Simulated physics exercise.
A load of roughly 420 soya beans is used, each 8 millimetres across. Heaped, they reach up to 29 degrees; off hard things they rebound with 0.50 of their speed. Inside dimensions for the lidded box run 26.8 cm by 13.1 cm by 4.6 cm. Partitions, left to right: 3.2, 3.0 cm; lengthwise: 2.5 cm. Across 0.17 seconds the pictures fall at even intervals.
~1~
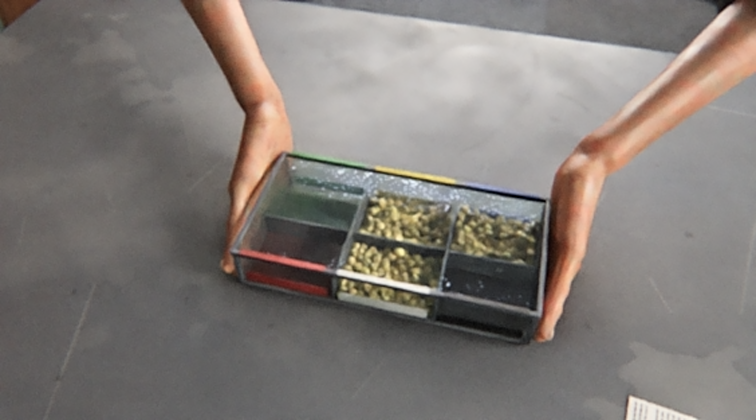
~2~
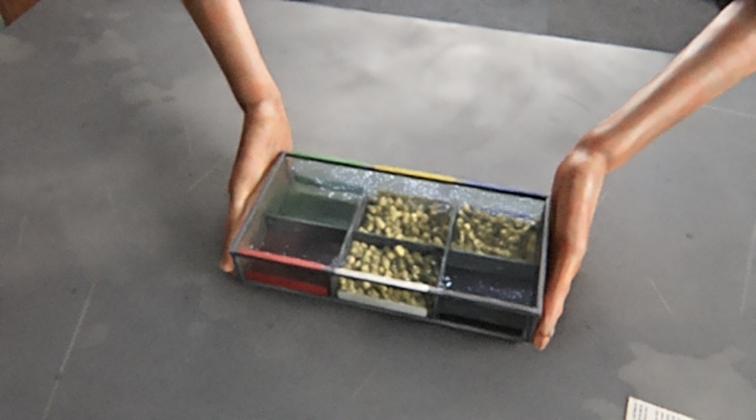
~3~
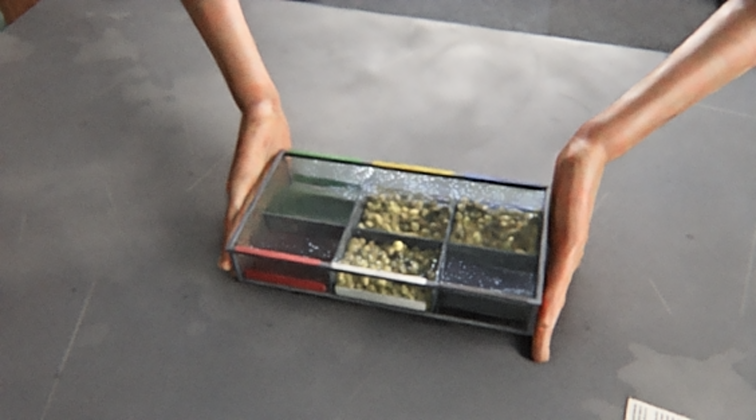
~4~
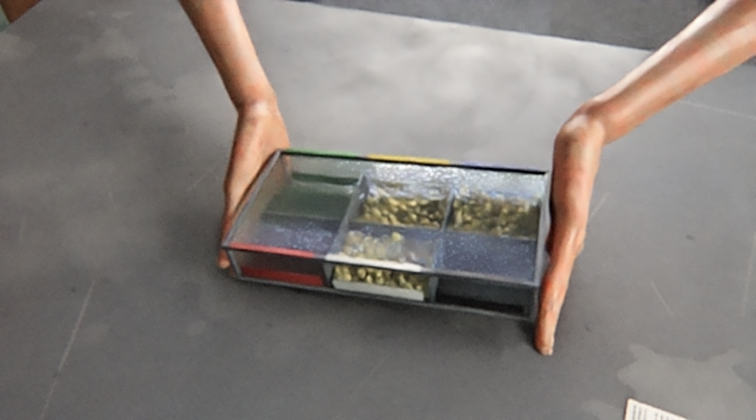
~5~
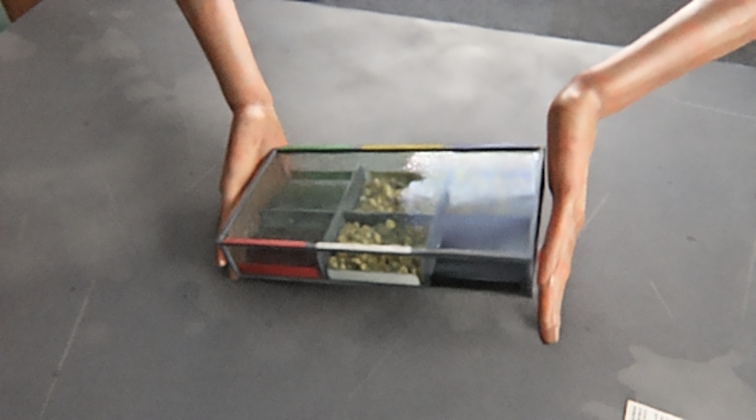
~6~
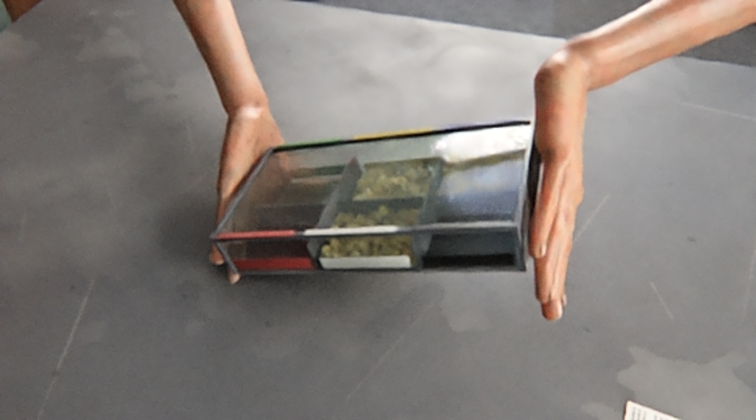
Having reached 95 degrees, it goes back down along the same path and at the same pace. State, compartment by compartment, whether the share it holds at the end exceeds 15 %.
Red: Does not exceed; blue: Exceeds; green: Does not exceed; yellow: Exceeds; white: Exceeds; black: Does not exceed.
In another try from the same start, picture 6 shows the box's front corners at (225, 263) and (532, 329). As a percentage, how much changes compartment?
It would be near 55 per cent.
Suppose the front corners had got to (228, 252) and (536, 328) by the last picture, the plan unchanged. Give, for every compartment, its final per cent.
Each compartment ends with, in per cent, red 0, blue 5, green 0, yellow 5, white 50 and black 40.
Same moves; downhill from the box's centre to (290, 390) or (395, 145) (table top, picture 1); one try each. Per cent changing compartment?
That would be close to 60 per cent and then close to 30 per cent.
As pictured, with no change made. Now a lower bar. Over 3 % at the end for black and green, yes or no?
Note - black negative, green affirmative.
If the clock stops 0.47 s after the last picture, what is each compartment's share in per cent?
Red 5, blue 35, green 0, yellow 30, white 30, black 0.
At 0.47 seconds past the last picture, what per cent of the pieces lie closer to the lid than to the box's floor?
Close to 70 in a hundred.
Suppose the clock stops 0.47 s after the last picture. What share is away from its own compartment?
About 10 %.
Then, 0.47 s after the last picture, tilt 95 degrees; red 5 %, blue 35 %, yellow 30 %, white 30 %.
Then, 0.79 s after the last picture, tilt 40 degrees; red 5 %, blue 30 %, green 5 %, yellow 30 %, white 25 %.
Then, 1.21 s after the last picture, tilt 0 degrees; red 5 %, blue 30 %, green 5 %, yellow 30 %, white 25 %.
In the end, red 5 %, blue 30 %, green 5 %, yellow 30 %, white 25 %, black 0 %.
